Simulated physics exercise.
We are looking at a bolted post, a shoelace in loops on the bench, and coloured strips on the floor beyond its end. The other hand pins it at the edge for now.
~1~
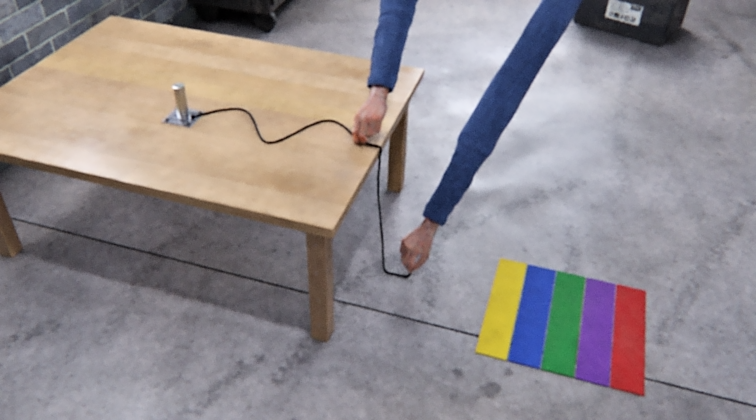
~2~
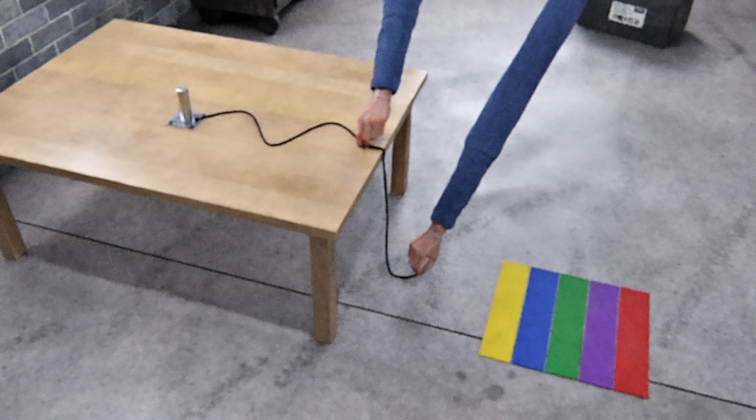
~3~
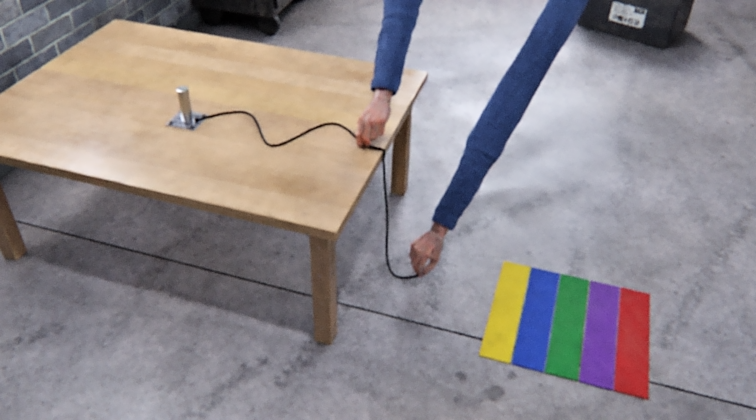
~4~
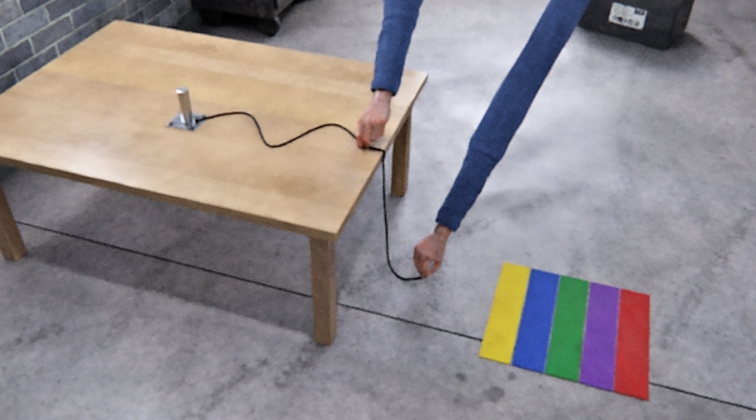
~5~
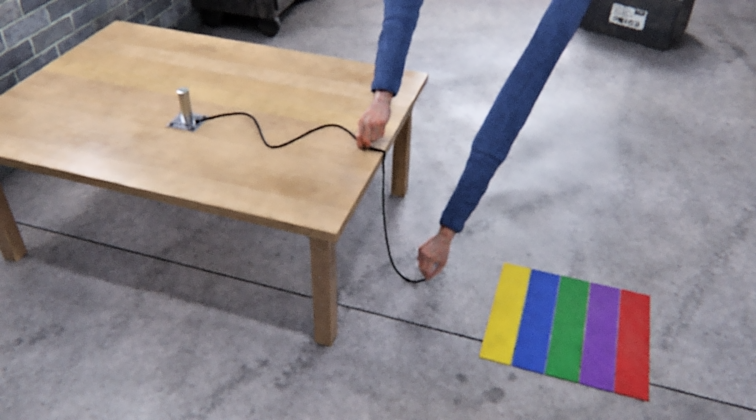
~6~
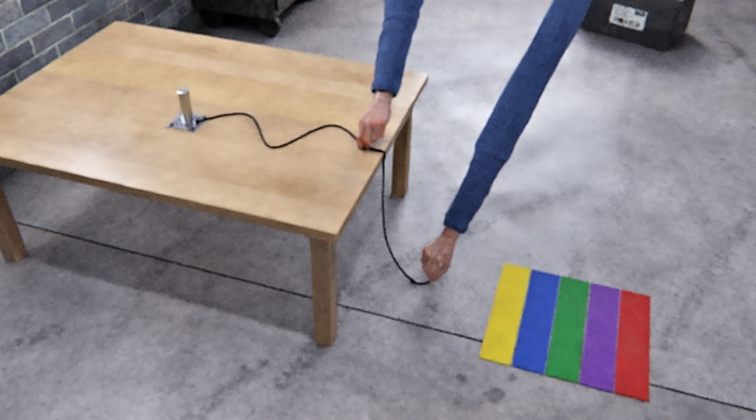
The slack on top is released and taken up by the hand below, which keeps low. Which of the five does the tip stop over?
It gets as far as the purple strip.
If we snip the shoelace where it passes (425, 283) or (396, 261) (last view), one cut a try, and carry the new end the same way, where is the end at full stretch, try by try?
Try by try, around (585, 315) and (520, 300).
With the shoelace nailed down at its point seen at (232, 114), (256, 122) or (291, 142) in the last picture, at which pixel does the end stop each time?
In that order: (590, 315), (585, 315) and (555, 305).
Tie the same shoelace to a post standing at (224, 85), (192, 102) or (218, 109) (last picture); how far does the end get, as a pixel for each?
Near (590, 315), (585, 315) and (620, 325).
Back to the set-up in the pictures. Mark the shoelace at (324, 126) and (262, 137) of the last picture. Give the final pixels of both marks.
The first at (375, 153), the second at (291, 139).
Soon after, end near (545, 305); over blue.
Then, end near (583, 314); over green.
At full stretch, end near (605, 319); over purple. The purple one.
